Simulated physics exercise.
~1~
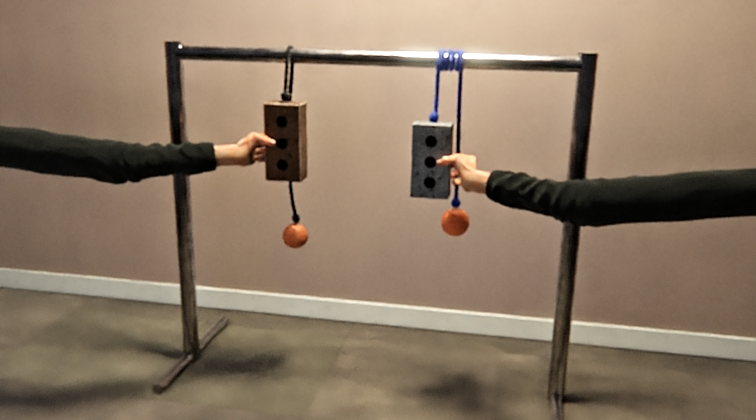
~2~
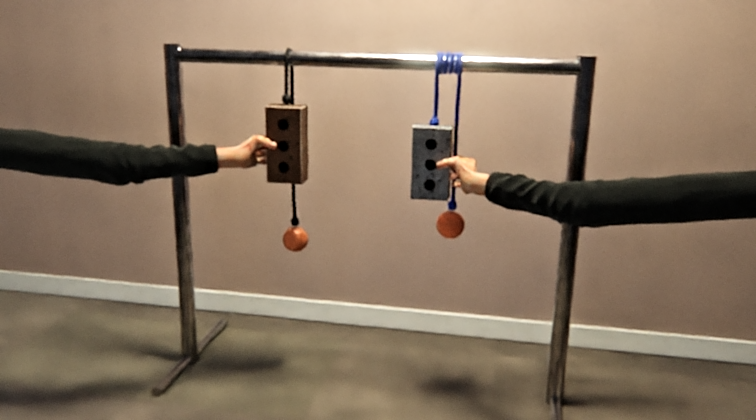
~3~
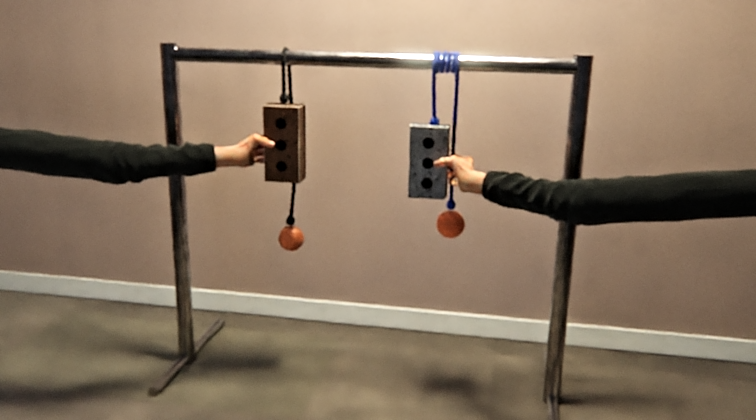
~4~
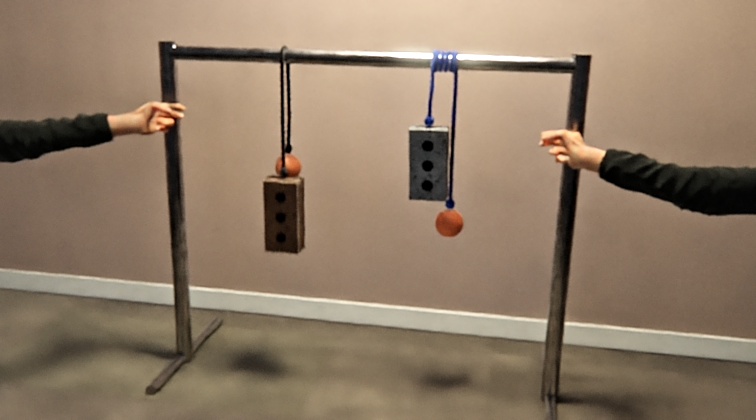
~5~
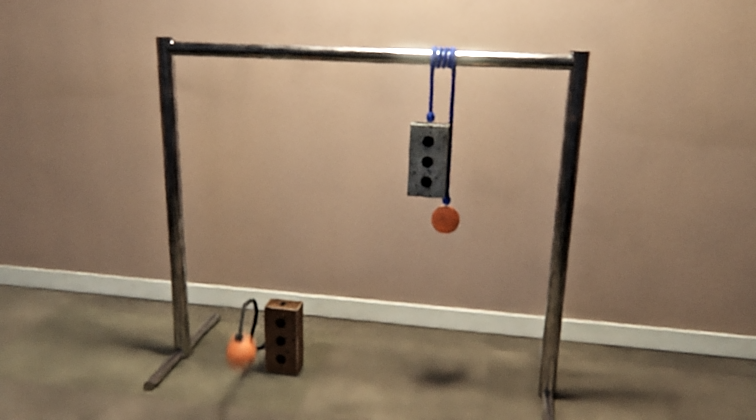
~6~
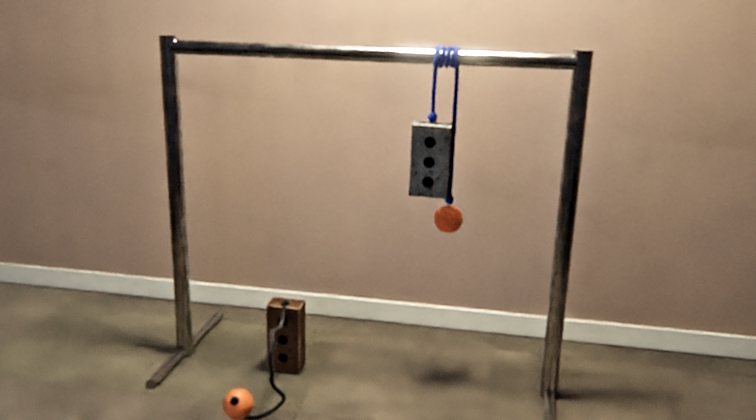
Two hands steadied a brown brick and a grey paver, each roped over a metal rail with an orange ball, then let go; the brick dropped to the floor, pulling its rope and ball down, while the paver stayed hanging from its blue rope.
